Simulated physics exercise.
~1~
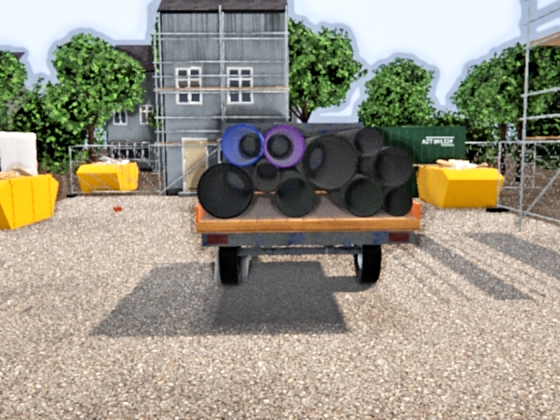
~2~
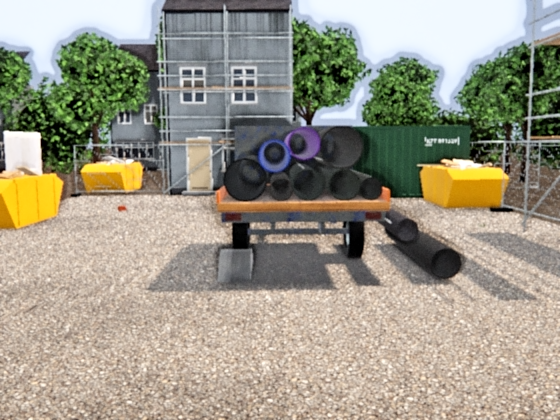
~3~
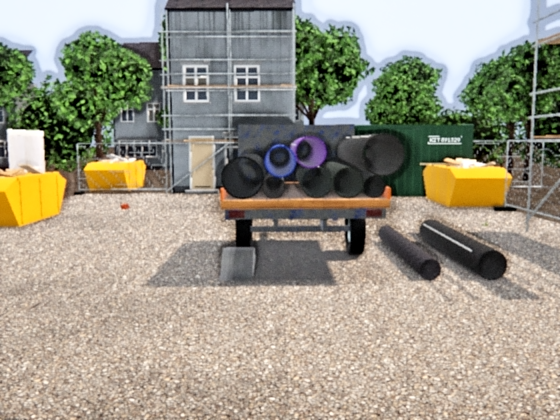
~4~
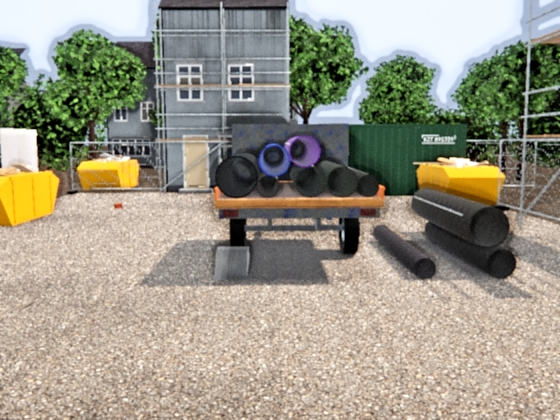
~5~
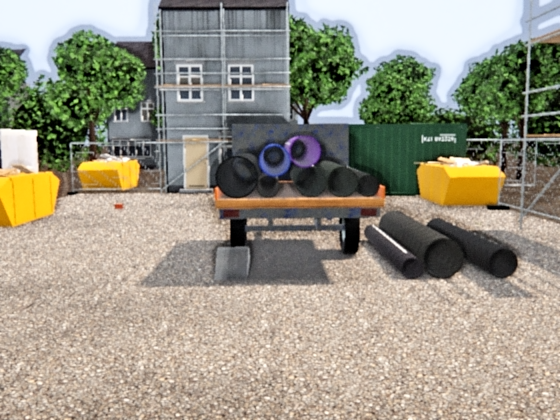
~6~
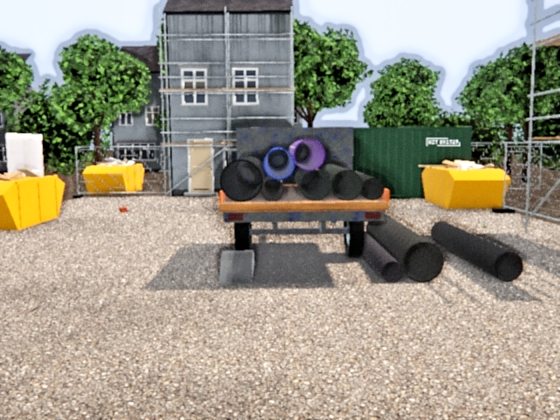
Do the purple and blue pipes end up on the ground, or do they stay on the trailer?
Both the purple and the blue pipe stay on the trailer, resting up on the other pipes.
Flat trailer of stacked pipes shedding three black ones to the right, the purple and blue shifting but staying on board.
